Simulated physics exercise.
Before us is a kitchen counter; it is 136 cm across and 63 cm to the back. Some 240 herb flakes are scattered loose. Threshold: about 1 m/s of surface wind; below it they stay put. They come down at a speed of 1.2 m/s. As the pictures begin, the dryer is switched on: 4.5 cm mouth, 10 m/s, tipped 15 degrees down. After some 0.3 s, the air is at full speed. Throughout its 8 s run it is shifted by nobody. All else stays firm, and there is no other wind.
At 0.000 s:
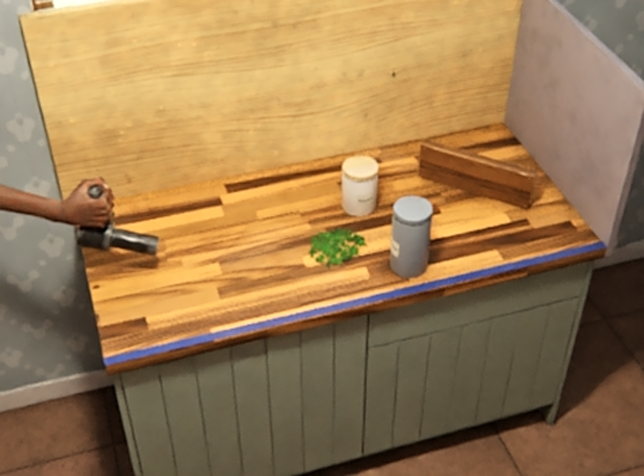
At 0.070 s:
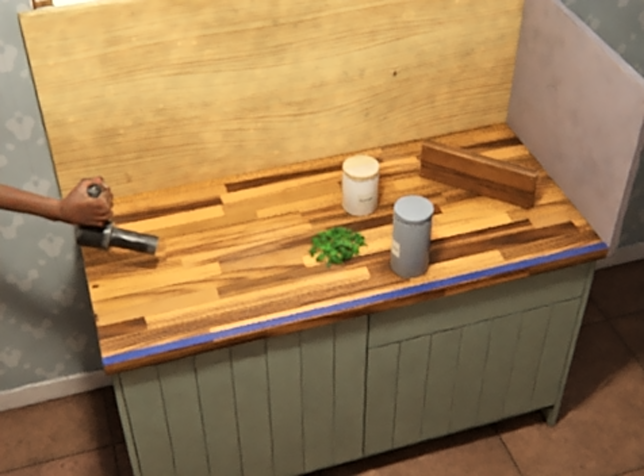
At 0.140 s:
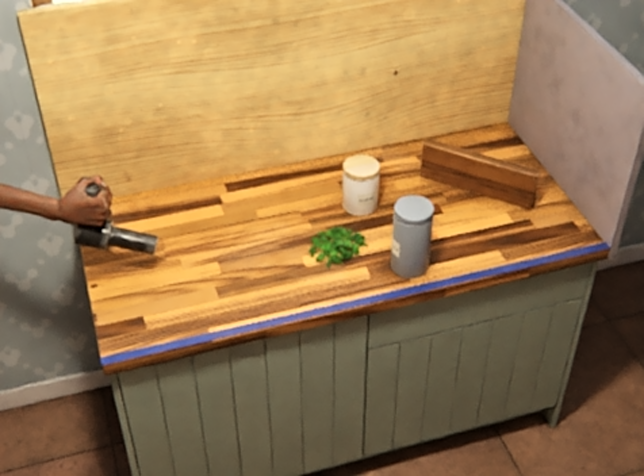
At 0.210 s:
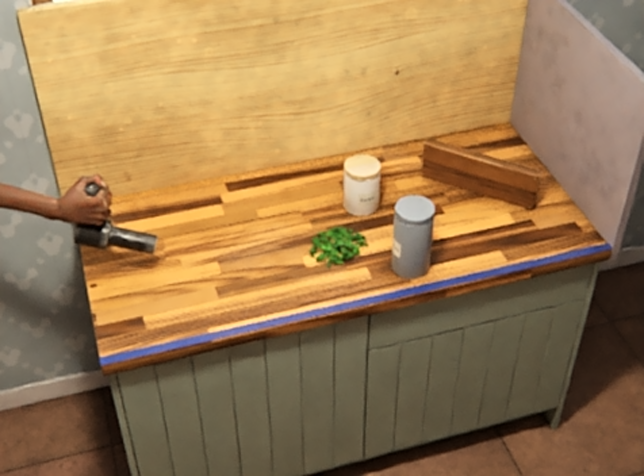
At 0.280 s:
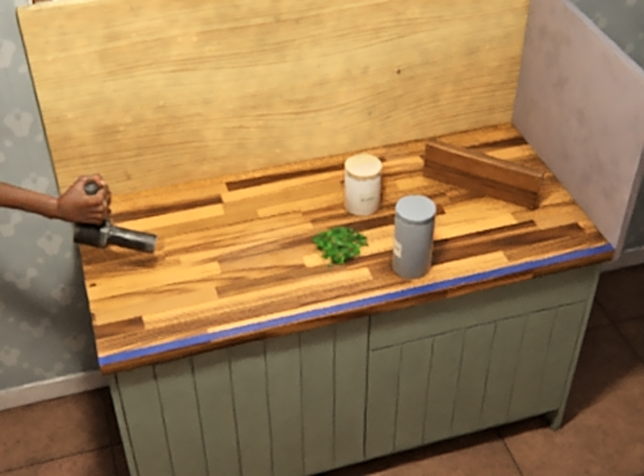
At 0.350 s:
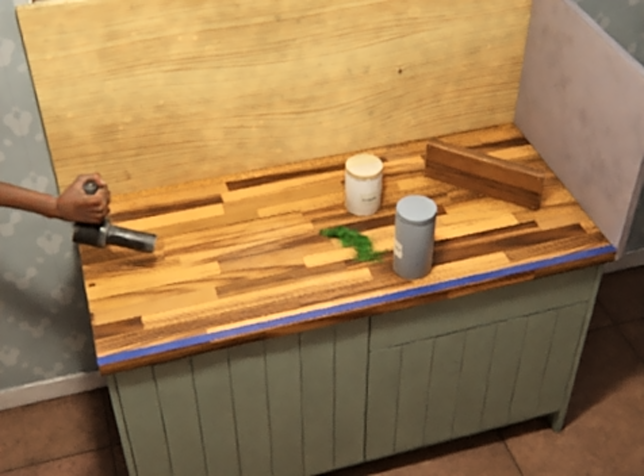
On a wooden kitchen counter with a blue front edge, a hand at the left holds a dark dryer pointed toward a small pile of green herb flakes near two lidded jars. The pile barely changes at first, then much of it shifts to the right, thinning into a curved streak.
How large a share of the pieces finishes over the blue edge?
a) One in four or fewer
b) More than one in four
a.
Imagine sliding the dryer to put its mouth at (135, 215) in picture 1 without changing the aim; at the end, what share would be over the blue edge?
70 per cent, roughly.
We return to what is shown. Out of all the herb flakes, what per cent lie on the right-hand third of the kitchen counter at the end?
Something close to 90 % ends up there.
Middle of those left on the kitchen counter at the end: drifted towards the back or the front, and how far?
Toward the rear, roughly 5 cm.
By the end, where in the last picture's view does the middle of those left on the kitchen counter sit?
Look somewhere near (510, 202).
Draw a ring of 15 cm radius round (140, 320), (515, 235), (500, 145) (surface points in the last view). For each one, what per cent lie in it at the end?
I would say some 0 %, 30 % and 25 % respectively.
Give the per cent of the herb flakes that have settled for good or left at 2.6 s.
About 50 %.
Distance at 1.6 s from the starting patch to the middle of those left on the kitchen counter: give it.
About 50 cm.
After 1.6 s, 52 % are on the move or not yet settled, 7 % are over the blue edge; the middle of those still in play is near (510, 201).
After 2.6 s, 47 % are on the move or not yet settled, 7 % are over the blue edge; the middle of those still in play is near (510, 202).
After 4.4 s, 35 % are on the move or not yet settled, 8 % are over the blue edge; the middle of those still in play is near (510, 202).
After 8.0 s, at the end, 9 % are over the blue edge; the middle of those still in play is near (510, 202).
